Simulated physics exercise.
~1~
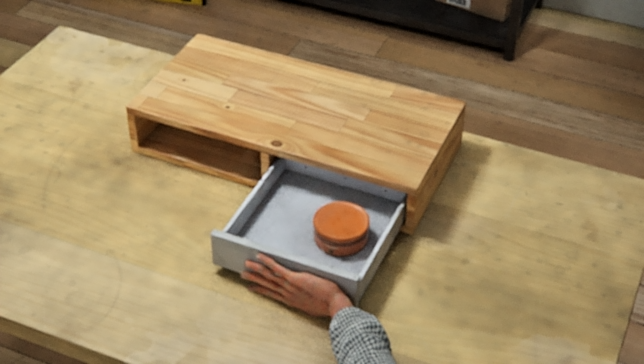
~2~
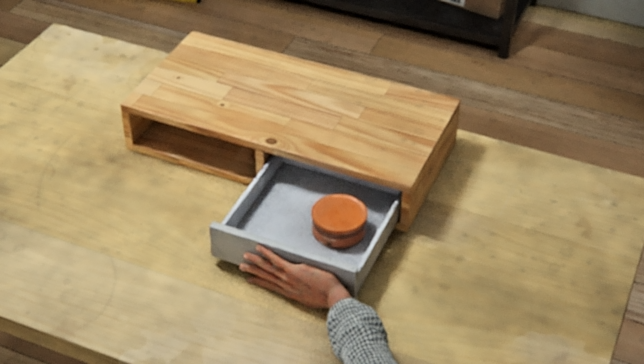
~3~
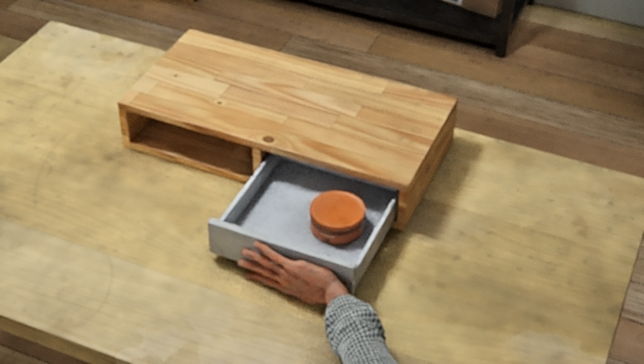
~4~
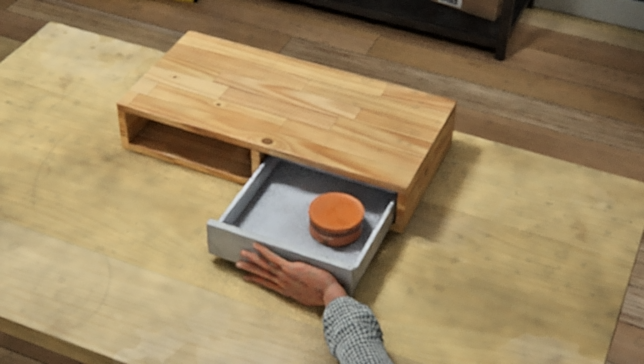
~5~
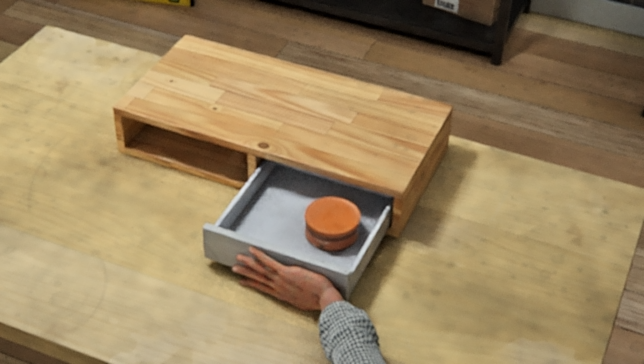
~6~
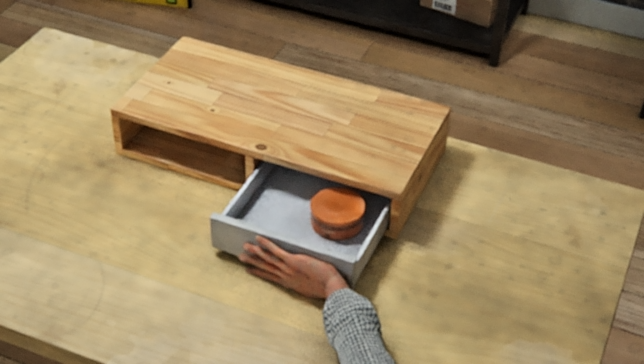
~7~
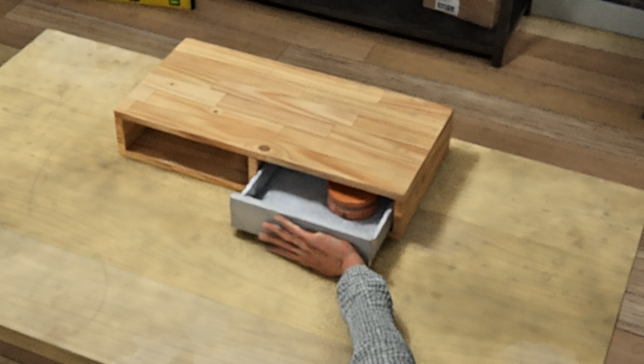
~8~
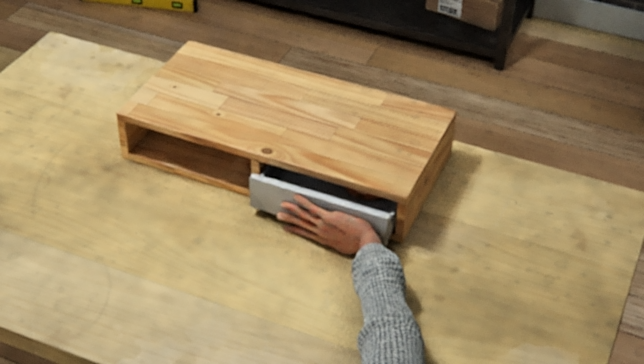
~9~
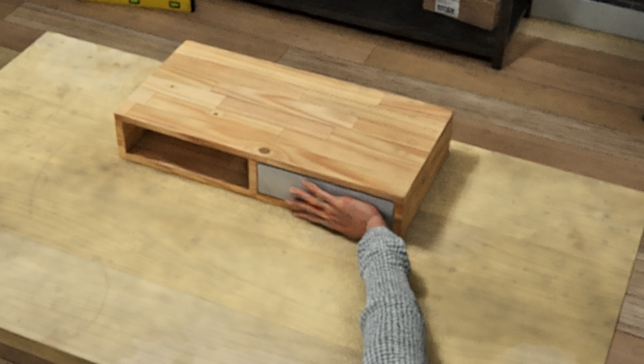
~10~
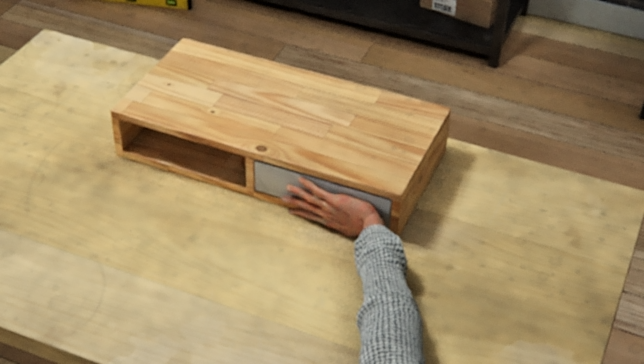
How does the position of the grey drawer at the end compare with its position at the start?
At the start the drawer is pulled well out of the wooden chest, with the orange tub showing inside. By the end it has been pushed all the way in, with only its front visible.
On a wooden tabletop, a hand pushing a grey drawer holding an orange tub into a low wooden chest until it closes.
